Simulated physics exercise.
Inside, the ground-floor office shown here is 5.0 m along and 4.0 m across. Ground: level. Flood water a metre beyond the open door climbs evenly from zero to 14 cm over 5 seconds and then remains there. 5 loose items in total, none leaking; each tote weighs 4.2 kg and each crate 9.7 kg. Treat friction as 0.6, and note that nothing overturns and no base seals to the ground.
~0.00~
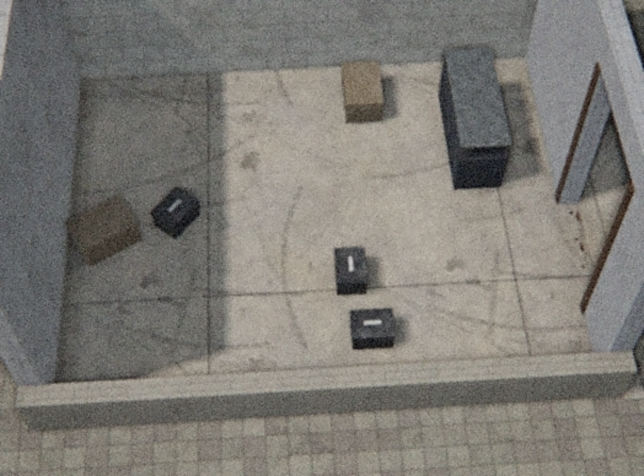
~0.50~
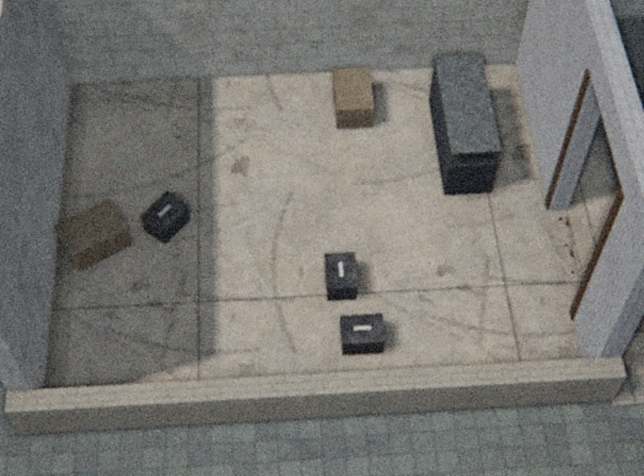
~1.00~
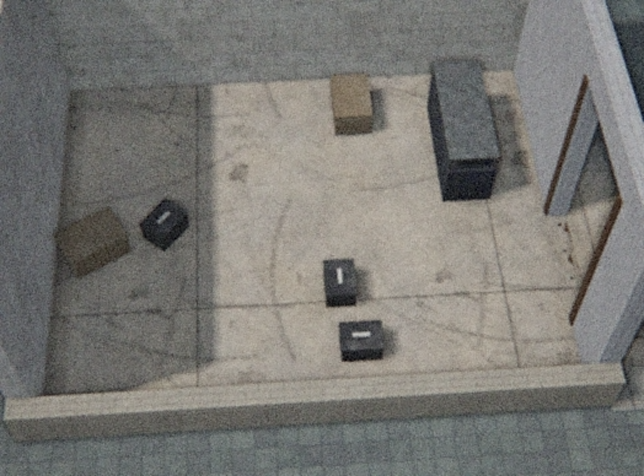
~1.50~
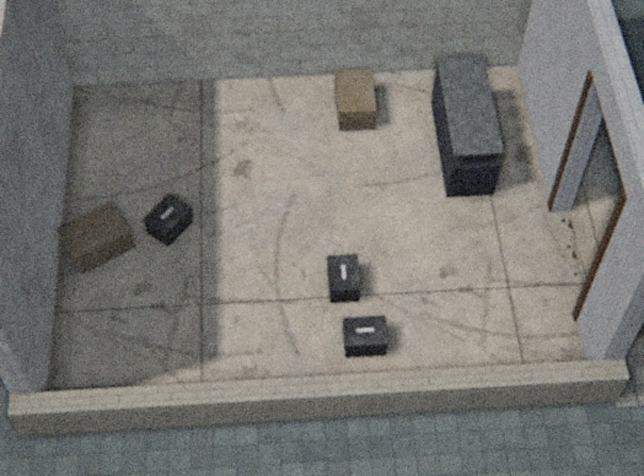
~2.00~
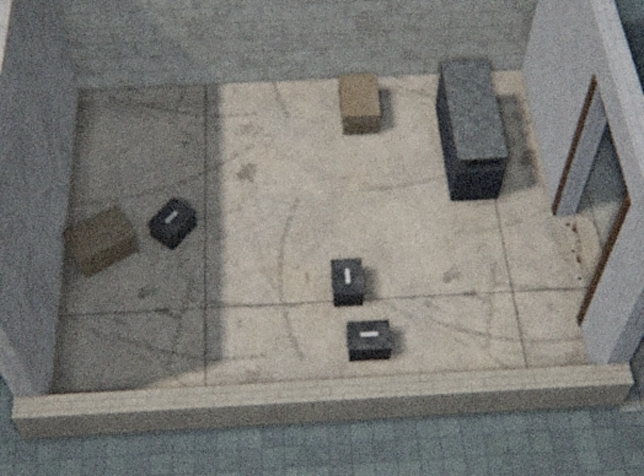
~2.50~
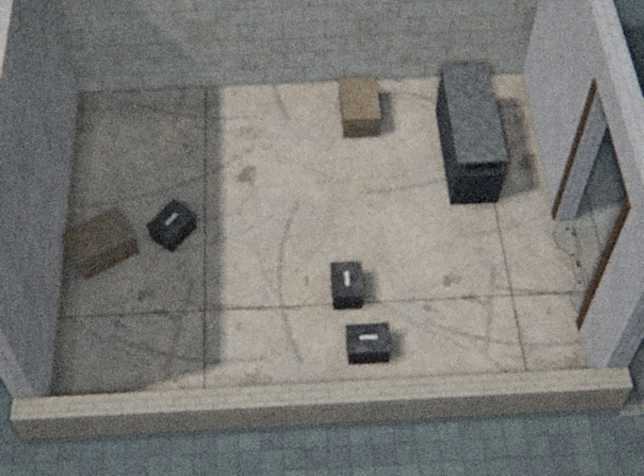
Nothing in the room moved except the view itself, which shifted slightly, while three small dark boxes, two brown boxes and a tall dark cabinet all stayed put on the dry, scuffed floor.
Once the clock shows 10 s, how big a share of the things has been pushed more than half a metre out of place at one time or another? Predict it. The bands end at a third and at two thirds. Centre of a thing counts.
It falls in the middle third.
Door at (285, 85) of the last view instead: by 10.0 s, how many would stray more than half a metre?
In that case the number is 1.
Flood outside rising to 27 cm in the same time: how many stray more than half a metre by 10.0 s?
With that change, 4 of them.
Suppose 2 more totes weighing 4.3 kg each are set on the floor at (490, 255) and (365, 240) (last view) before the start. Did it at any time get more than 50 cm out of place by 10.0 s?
Taking them in order, the first is beyond that distance and the second is beyond that distance.
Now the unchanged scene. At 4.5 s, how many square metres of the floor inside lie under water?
About 3.0 m2.
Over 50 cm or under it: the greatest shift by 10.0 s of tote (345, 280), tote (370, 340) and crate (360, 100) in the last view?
Order as asked - a bigger shift, a bigger shift, a smaller shift.
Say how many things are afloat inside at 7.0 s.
Then: 0.
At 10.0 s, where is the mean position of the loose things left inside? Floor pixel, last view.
Near (185, 254).
After 3.5 s 0 of 5 are over 50 cm from their spots; 0 afloat.
After 4.5 s 0 of 5 are over 50 cm from their spots; 0 afloat.
After 7.0 s 0 of 5 are over 50 cm from their spots; 0 afloat.
After 10.0 s 2 of 5 are over 50 cm from their spots, and 2 have been at some point; 2 afloat.
